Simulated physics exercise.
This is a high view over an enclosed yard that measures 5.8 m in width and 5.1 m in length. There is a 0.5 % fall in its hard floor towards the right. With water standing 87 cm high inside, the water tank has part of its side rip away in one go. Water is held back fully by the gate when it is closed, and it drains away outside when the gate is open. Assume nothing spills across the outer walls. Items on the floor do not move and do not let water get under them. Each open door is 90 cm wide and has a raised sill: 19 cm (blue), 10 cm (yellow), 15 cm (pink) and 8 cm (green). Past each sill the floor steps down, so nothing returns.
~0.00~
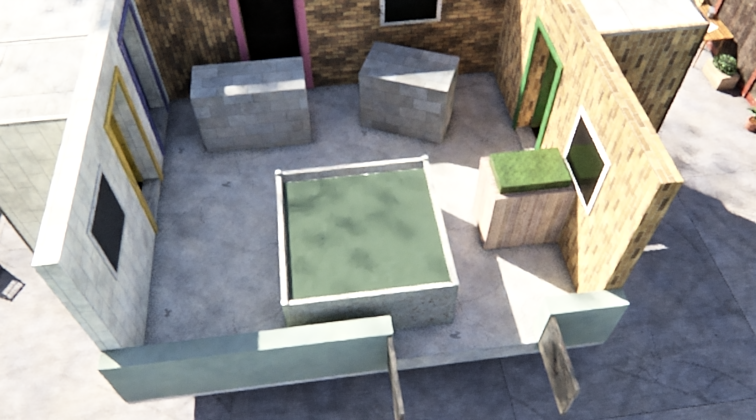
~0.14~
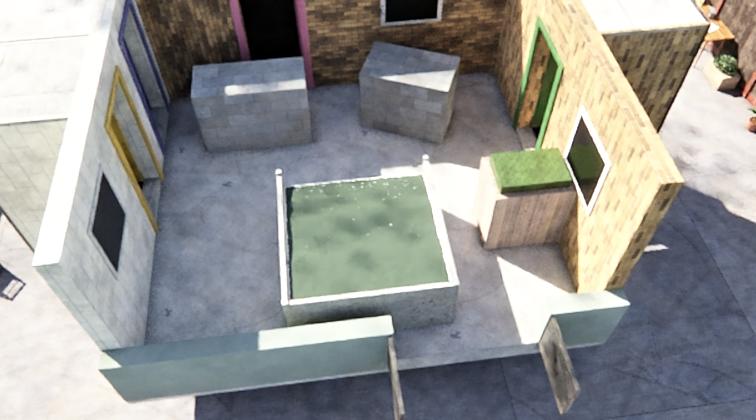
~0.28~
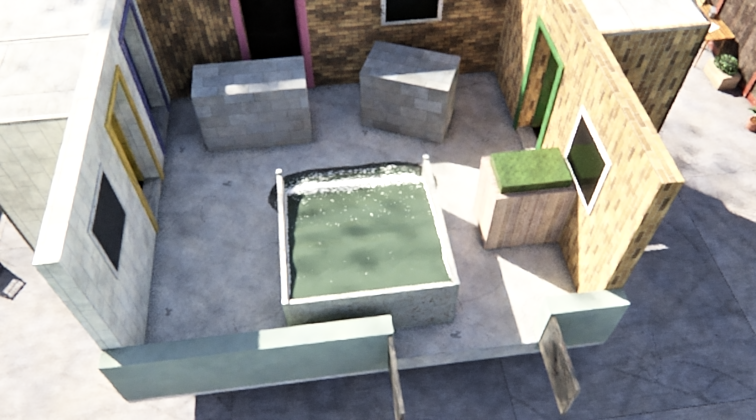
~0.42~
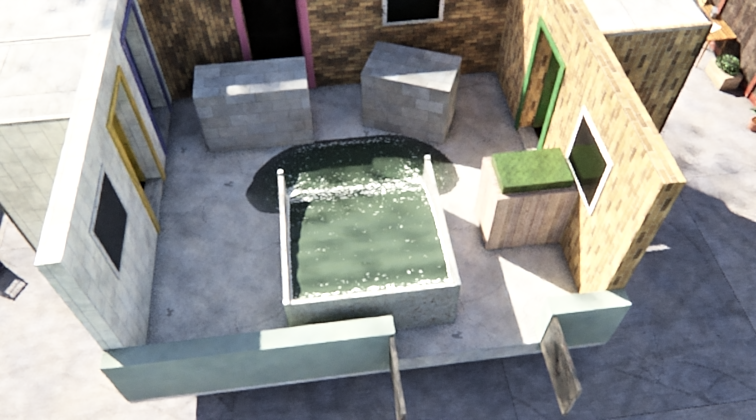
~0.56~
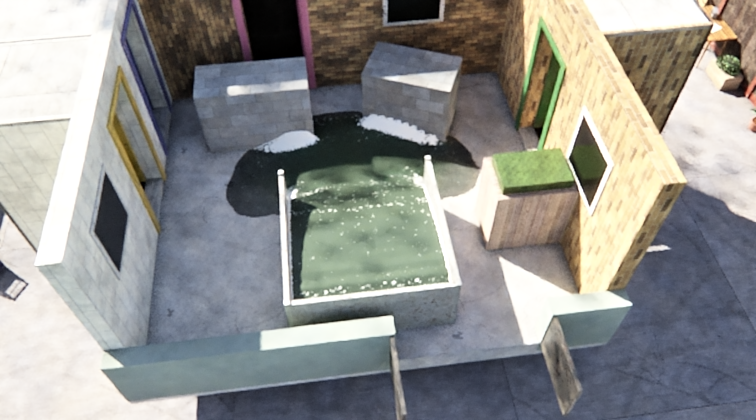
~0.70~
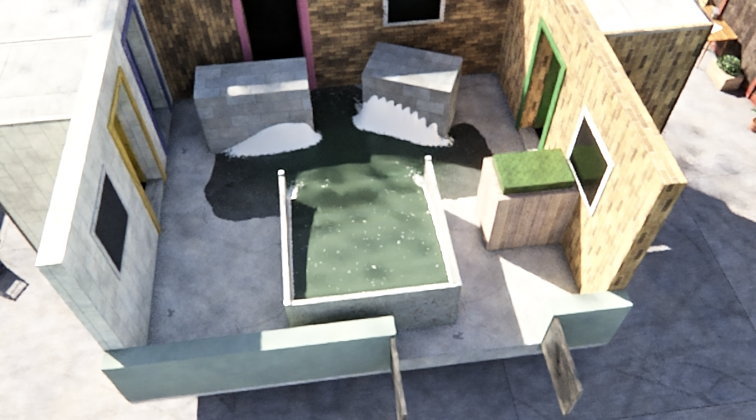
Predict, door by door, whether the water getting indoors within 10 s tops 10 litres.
Prediction: At the blue door it tops it; at the yellow door it tops it; at the pink door it tops it; at the green door it tops it.
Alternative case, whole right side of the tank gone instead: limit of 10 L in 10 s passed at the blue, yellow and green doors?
Blue door doesn't reach it, yellow door doesn't reach it, green door surpasses it.
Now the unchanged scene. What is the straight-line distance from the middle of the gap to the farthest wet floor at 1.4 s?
That comes to near 3.8 m out.
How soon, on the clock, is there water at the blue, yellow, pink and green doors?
So blue at 1.3 s, yellow at 1.3 s, pink at 1.0 s, and green at 1.1 s.
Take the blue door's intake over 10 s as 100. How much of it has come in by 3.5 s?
Share: ~ 60 %.
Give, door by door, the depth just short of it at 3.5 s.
In centimetres, the blue door has 30, the yellow door 22, the pink door 17 and the green door 20.
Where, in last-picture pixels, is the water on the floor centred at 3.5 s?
(342, 168).
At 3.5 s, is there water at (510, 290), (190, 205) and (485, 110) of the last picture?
First spot not yet wet, second submerged, third submerged.
After 1.4 s water covers 45 % of the floor and is deepest (56 cm) near (334, 139); blue door 7 cm at the sill, 0 L in, yellow door 8 cm at the sill, 0 L in, pink door 25 cm at the sill, 5 L in, green door 8 cm at the sill, 0 L in.
After 2.2 s water covers 65 % of the floor and is deepest (49 cm) near (328, 88); blue door 21 cm at the sill, 6 L in, yellow door 23 cm at the sill, 27 L in, pink door 23 cm at the sill, 52 L in, green door 14 cm at the sill, 63 L in.
After 3.5 s water covers 80 % of the floor and is deepest (34 cm) near (225, 111); blue door 30 cm at the sill, 63 L in, yellow door 22 cm at the sill, 102 L in, pink door 17 cm at the sill, 82 L in, green door 20 cm at the sill, 186 L in.
After 6.0 s water covers 95 % of the floor and is deepest (24 cm) near (288, 343); blue door 14 cm at the sill, 103 L in, yellow door 11 cm at the sill, 171 L in, pink door 12 cm at the sill, 89 L in, green door 16 cm at the sill, 310 L in.
After 10.0 s water covers 95 % of the floor and is deepest (14 cm) near (246, 155); blue door 13 cm at the sill, 103 L in, yellow door 9 cm at the sill, 176 L in, pink door 9 cm at the sill, 89 L in, green door 10 cm at the sill, 349 L in.
